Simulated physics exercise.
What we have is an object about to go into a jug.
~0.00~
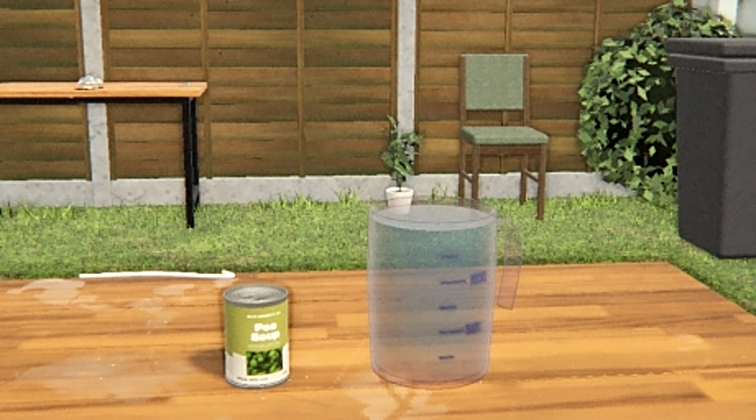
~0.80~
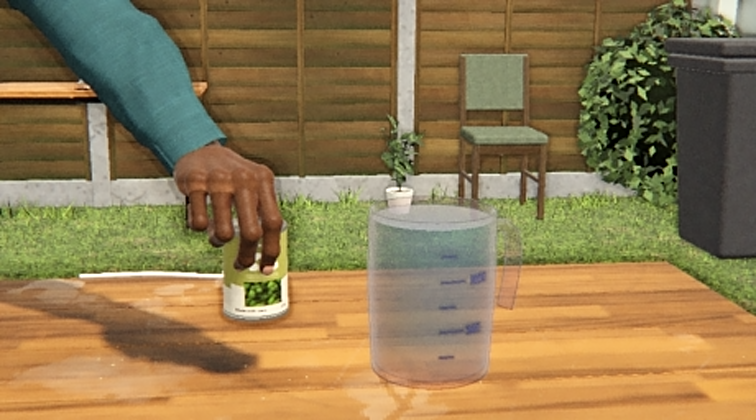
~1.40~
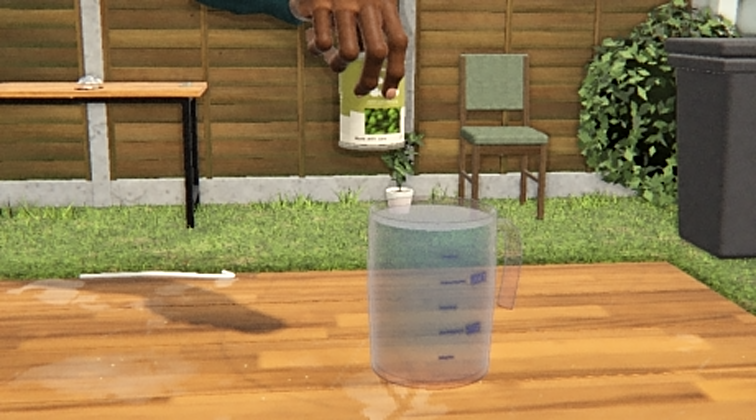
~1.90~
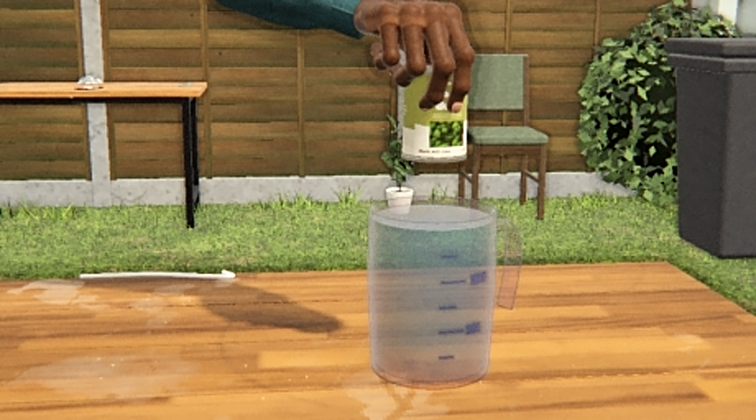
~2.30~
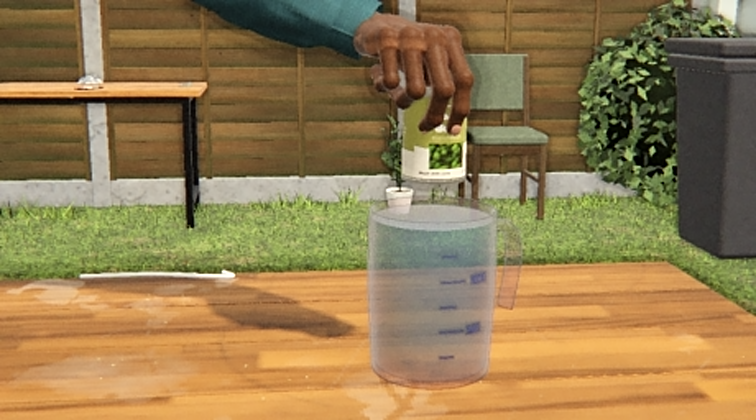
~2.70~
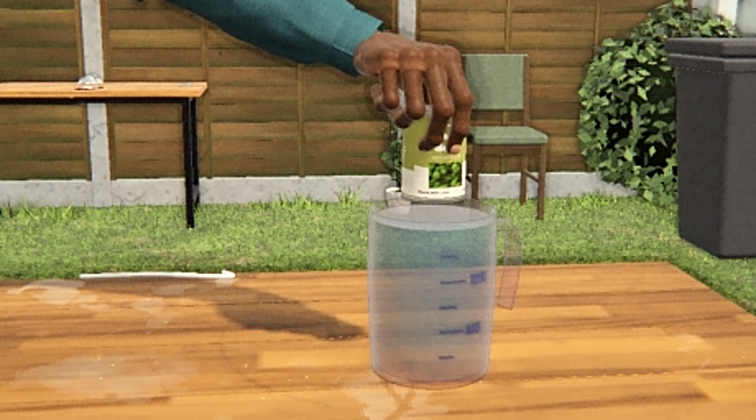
In a fenced garden, a tin of food with a green label stands on a wooden table to the left of a clear, nearly full jug. A hand reaches in, grips the tin and lifts it, carries it right to above the jug, then lowers it to just over the jug.
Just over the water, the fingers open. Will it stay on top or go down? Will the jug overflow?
Thing: Never stays up. Jug: Spills out.
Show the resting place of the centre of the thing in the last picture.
You'll find it at roughly (431, 319) in the last picture.
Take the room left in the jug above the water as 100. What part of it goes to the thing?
260 %.
By 3.0 s, the tin of food enters the water; the jug is full to the brim; it has run over.
By 3.4 s, the tin of food goes on down; the jug is full to the brim; it has run over.
By 5.0 s, the tin of food has sunk; the jug is full to the brim; it has run over.
